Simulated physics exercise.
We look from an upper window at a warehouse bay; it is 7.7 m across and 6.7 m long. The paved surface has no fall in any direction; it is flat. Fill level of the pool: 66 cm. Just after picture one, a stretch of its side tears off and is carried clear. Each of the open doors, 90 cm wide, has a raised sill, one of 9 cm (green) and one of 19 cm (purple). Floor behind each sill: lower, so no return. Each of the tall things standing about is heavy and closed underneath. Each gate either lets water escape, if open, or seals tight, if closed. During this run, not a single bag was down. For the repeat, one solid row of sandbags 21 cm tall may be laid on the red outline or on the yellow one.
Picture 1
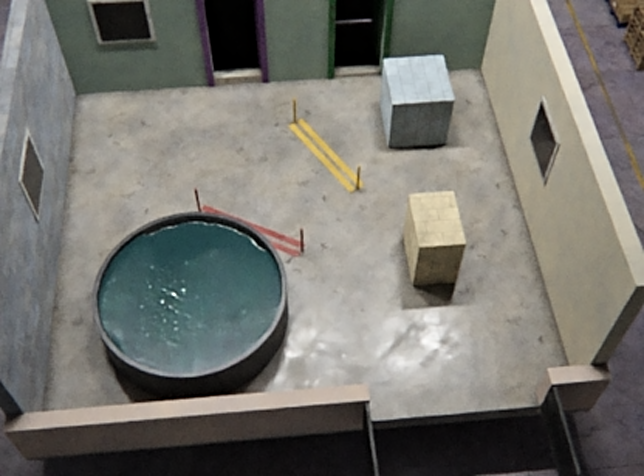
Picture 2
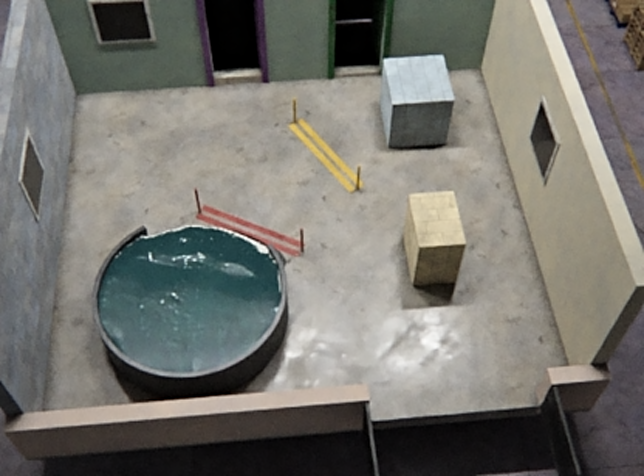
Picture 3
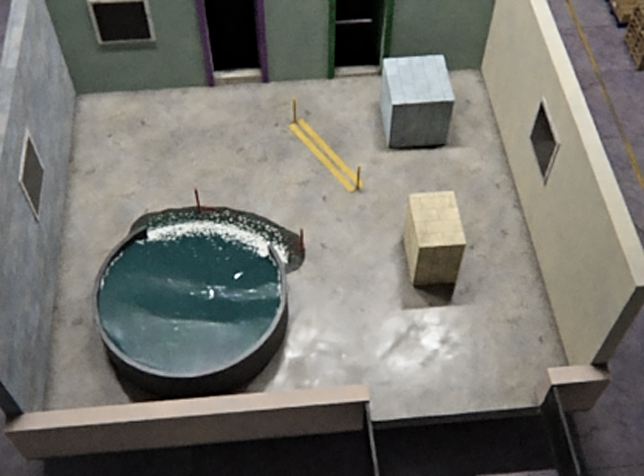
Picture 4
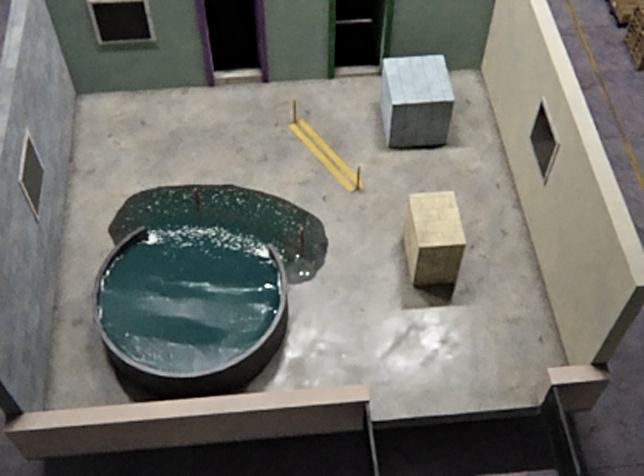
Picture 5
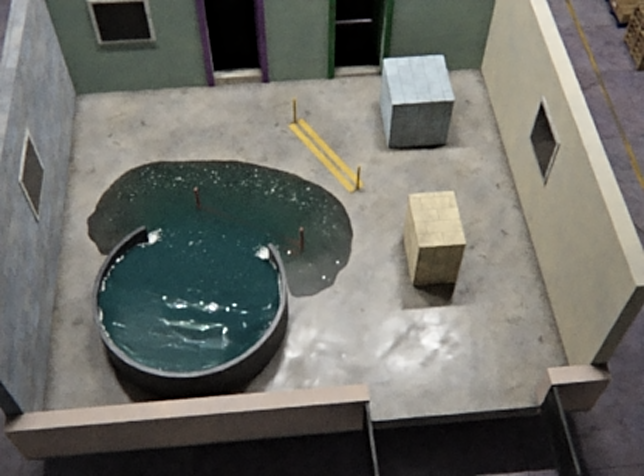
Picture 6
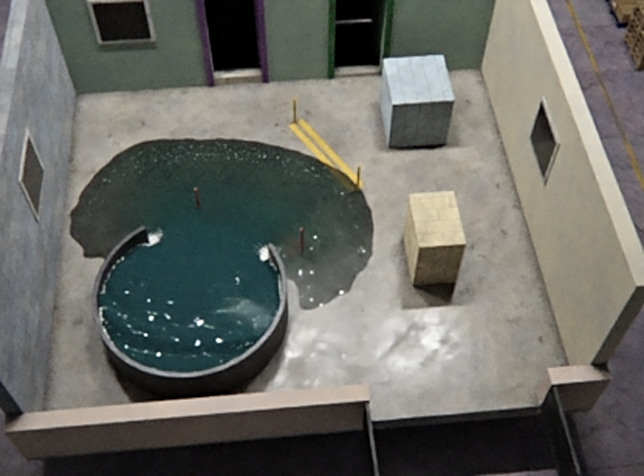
A round, dark-rimmed pool of teal water stands at the lower left of a walled grey concrete bay, seen from high above by a still camera. Behind it are red and yellow floor stripes, a pale blue block and a cream block to the right, and purple- and green-framed doorways. The pool's far side opens, and water pours out, covers the red stripes and spreads in a widening dark sheet to the yellow ones.
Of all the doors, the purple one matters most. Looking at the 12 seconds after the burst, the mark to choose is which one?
Choose the red mark.
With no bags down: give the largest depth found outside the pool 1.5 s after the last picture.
33 cm.
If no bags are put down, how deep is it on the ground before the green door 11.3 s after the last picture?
It comes to some 7.5 cm deep at that spot.
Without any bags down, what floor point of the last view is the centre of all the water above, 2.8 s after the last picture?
I'd say somewhere about (241, 179).
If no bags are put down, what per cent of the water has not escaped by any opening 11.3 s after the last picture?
I'd say roughly 84 in a hundred, give or take.
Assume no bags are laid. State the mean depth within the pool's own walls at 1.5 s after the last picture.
It's around 30 cm deep on average.
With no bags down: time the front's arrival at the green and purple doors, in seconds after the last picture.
Green 0.8 s, purple 0.5 s.
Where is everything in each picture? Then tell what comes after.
In the first picture, still water, 66 cm deep, in the pool at (191, 292).
In the second picture, the front is at a hidden place, 1.2 m from the gap on the pool's far side; 0.5 m2 of floor is under water; 66 cm left at the back of the pool.
In the third picture, the front is at a hidden place, 1.4 m from the gap on the pool's far side; 1.7 m2 of floor is under water; 66 cm left at the back of the pool.
In the fourth picture, the front is at a hidden place, 1.7 m from the gap on the pool's far side; 3.8 m2 of floor is under water; 66 cm left at the back of the pool.
In the fifth picture, water pours out on the pool's far side and has run 2.2 m, to (116, 187); typically 6 cm deep outside, 66 cm at the pool's back.
In the sixth picture, water pours out on the pool's far side and has run 2.6 m, to (136, 149); typically 5 cm deep outside, 64 cm at the pool's back.
Then, 0.7 s after the last picture water covers 50 % of the floor and is deepest (28 cm) near (205, 234) in the run without bags; in at the purple door, 0 L with no bags, 0 L with the row on red, 0 L on yellow.
Then, 1.5 s after the last picture water covers 55 % of the floor and is deepest (33 cm) near (183, 88) in the run without bags; in at the purple door, 16 L with no bags, 0 L with the row on red, 42 L on yellow.
Then, 2.8 s after the last picture water covers 55 % of the floor and is deepest (26 cm) near (483, 97) in the run without bags; in at the purple door, 68 L with no bags, 6 L with the row on red, 174 L on yellow.
Then, 6.3 s after the last picture water covers 85 % of the floor and is deepest (16 cm) near (41, 434) in the run without bags; in at the purple door, 75 L with no bags, 6 L with the row on red, 203 L on yellow.
Then, 11.3 s after the last picture water covers 100 % of the floor and is deepest (12 cm) near (41, 434) in the run without bags; in at the purple door, 75 L with no bags, 6 L with the row on red, 203 L on yellow.
